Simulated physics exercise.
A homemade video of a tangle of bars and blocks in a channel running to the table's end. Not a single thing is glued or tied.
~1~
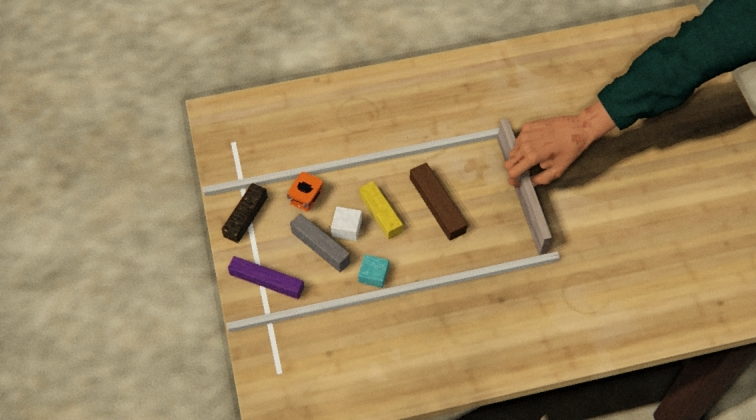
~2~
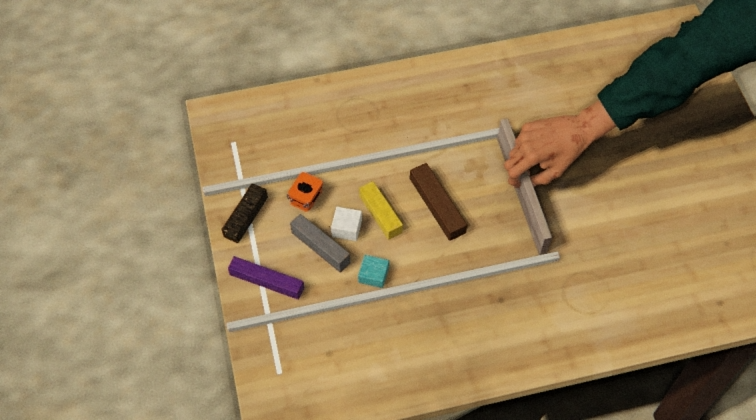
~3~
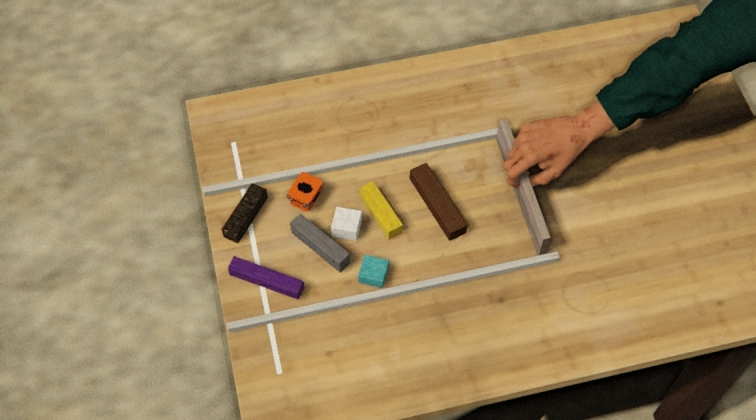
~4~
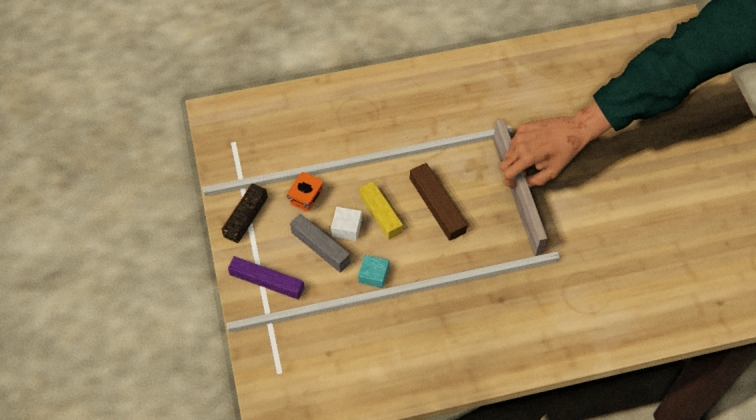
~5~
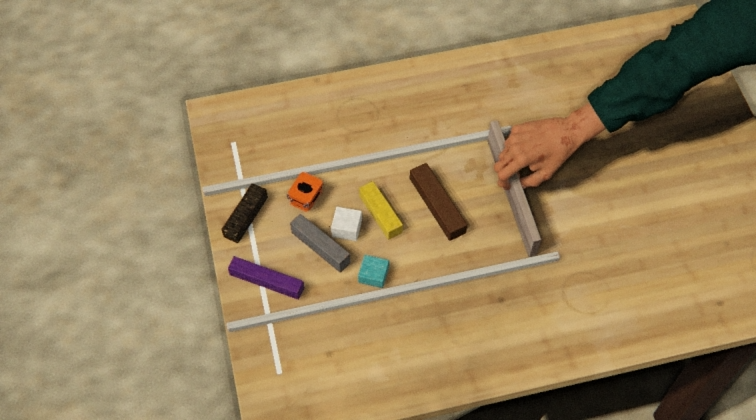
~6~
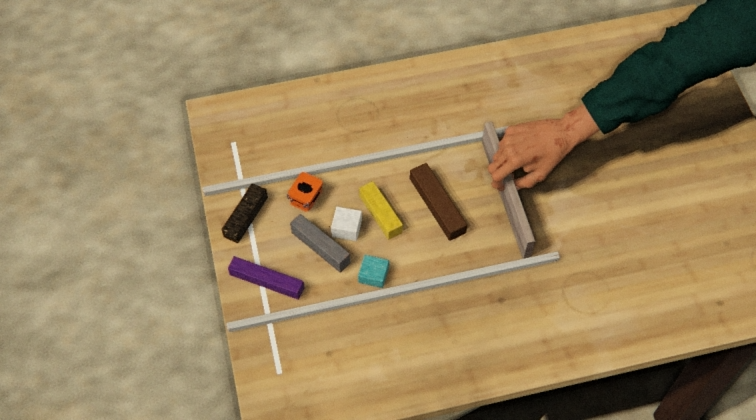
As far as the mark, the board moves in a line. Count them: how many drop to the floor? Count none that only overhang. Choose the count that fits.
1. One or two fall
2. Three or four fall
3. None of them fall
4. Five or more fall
2, three or four fall.
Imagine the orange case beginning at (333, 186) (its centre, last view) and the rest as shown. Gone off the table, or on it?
So the orange case keeps its spot.
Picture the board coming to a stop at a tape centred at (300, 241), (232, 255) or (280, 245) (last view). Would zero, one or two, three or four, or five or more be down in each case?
Number fallen at each tape, in order - zero, at least five, not one.
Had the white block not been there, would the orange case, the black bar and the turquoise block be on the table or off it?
Outcome for the orange case: It stays; for the black bar: It drops; for the turquoise block: It stays.
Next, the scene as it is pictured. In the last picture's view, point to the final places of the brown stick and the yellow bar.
The one named first is at (244, 242), the next at (224, 238).
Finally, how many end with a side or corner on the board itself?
The count in contact is 3.
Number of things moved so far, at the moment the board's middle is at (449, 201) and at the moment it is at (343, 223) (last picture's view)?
In order, the tallies are 1 and 6.
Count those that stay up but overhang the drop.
In total, 1 of them.
A little later, none off yet; black bar at rest near (245, 213); purple bar at rest near (266, 278); orange case at rest near (306, 193).
When it is over, the number that fall off is three or four; down, white block, purple bar and black bar.
